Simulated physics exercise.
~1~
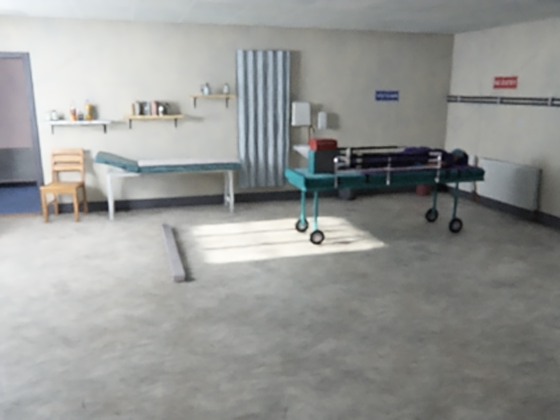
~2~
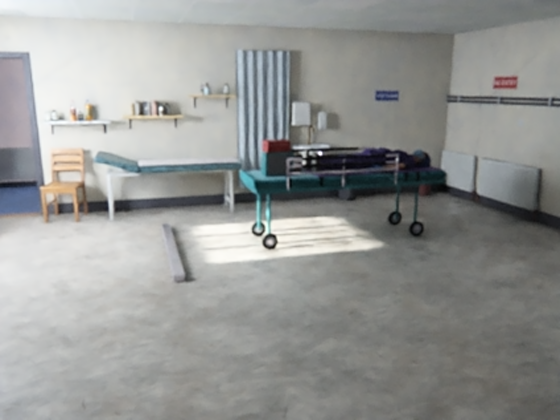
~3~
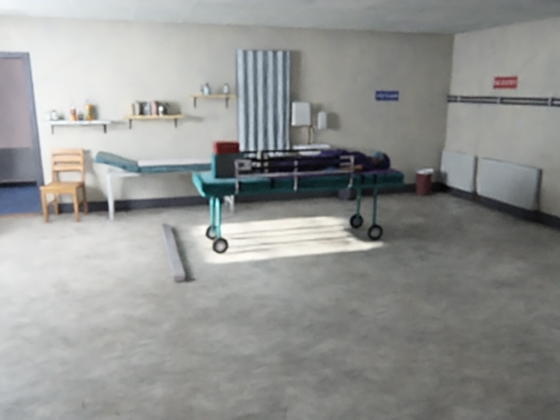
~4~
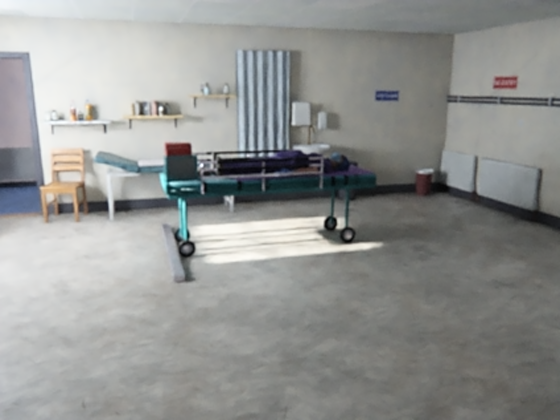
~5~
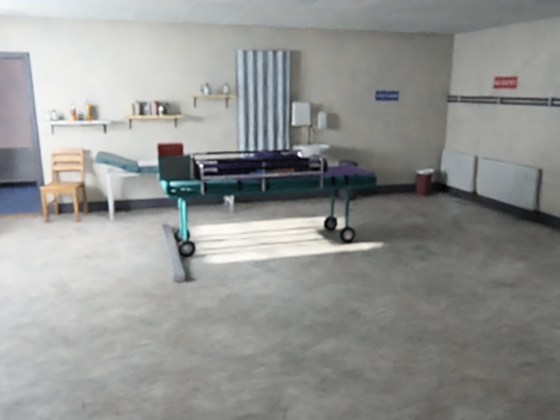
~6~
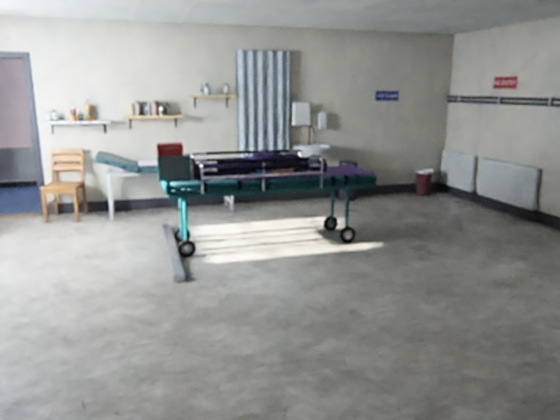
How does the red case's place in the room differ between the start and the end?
At the start the red case was just right of the tall grey corrugated panel. By the end it was well to the left of the panel, in front of the bed against the back wall.
